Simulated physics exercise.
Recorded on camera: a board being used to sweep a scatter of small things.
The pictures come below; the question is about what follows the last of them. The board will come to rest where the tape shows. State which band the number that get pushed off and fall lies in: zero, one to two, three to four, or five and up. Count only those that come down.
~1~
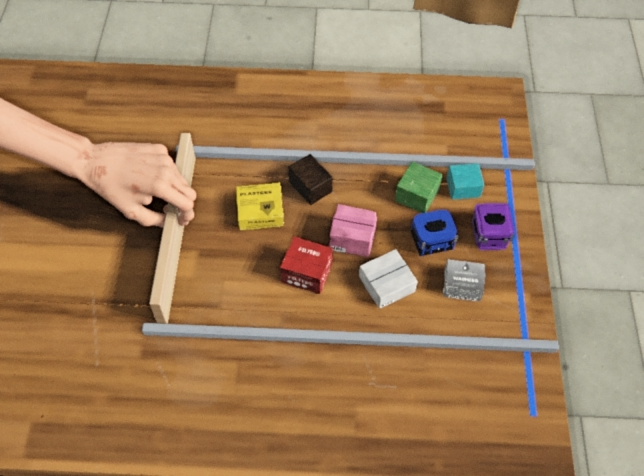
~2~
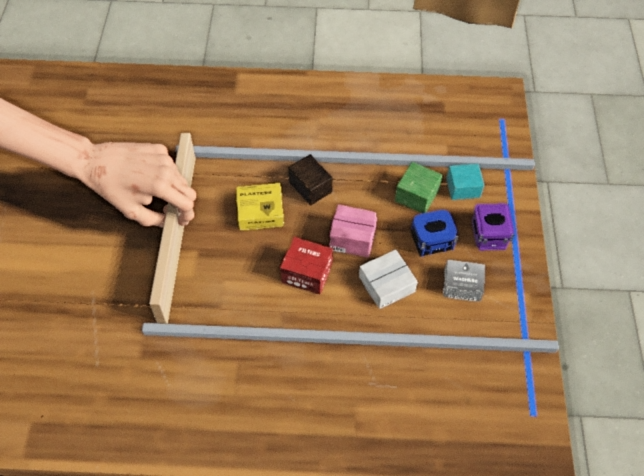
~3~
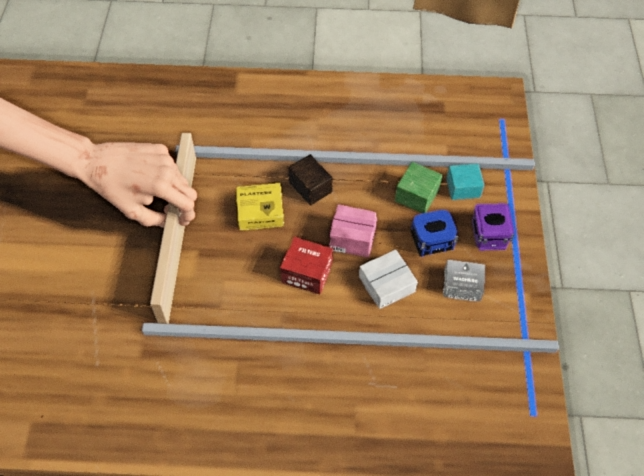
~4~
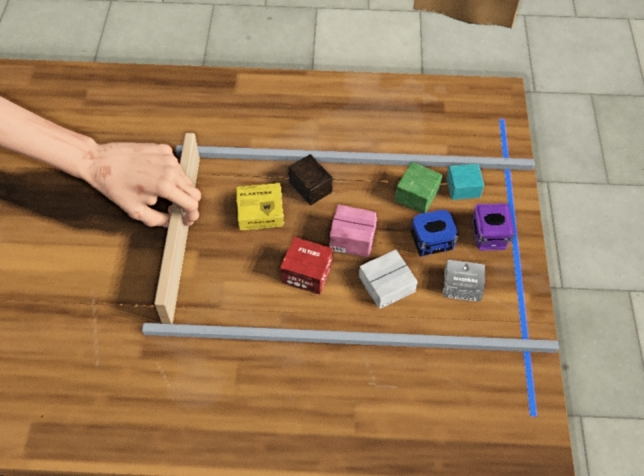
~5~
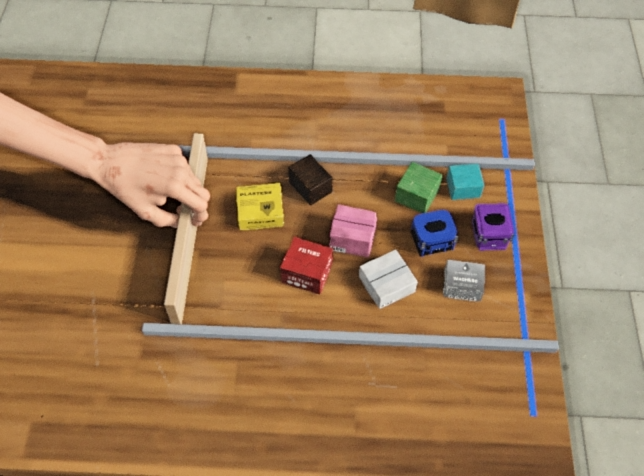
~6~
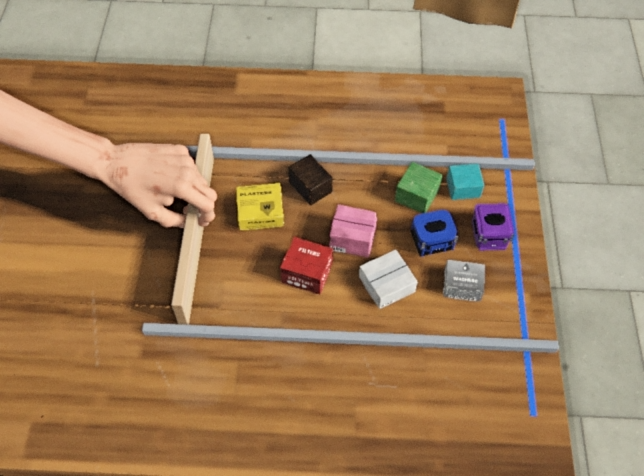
The push will send five or more off the table.
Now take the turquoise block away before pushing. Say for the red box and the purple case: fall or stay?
Well, the red box is still there while the purple case goes off the edge.
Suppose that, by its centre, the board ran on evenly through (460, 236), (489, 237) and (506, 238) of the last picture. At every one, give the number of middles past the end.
Past-the-end tally - position 1: 3, position 2: 6, position 3: 7.
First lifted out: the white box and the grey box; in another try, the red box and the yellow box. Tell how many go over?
First 5, second 5.
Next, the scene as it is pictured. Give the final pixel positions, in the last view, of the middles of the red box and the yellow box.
You'll find the red box at roughly (544, 277) and the yellow box at roughly (540, 245).
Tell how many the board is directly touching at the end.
At rest, 3 are in contact.
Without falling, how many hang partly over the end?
3, I think.
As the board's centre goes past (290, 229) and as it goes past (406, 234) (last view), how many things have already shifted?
The count reaches 4 first and 10 second.
Early on, none off yet; purple case at rest near (492, 227); turquoise block at rest near (465, 182); grey box at rest near (464, 281).
Finally, the number that fall off is five or more; lost, pink box, white box, green block, blue case, grey box, turquoise block and purple case.
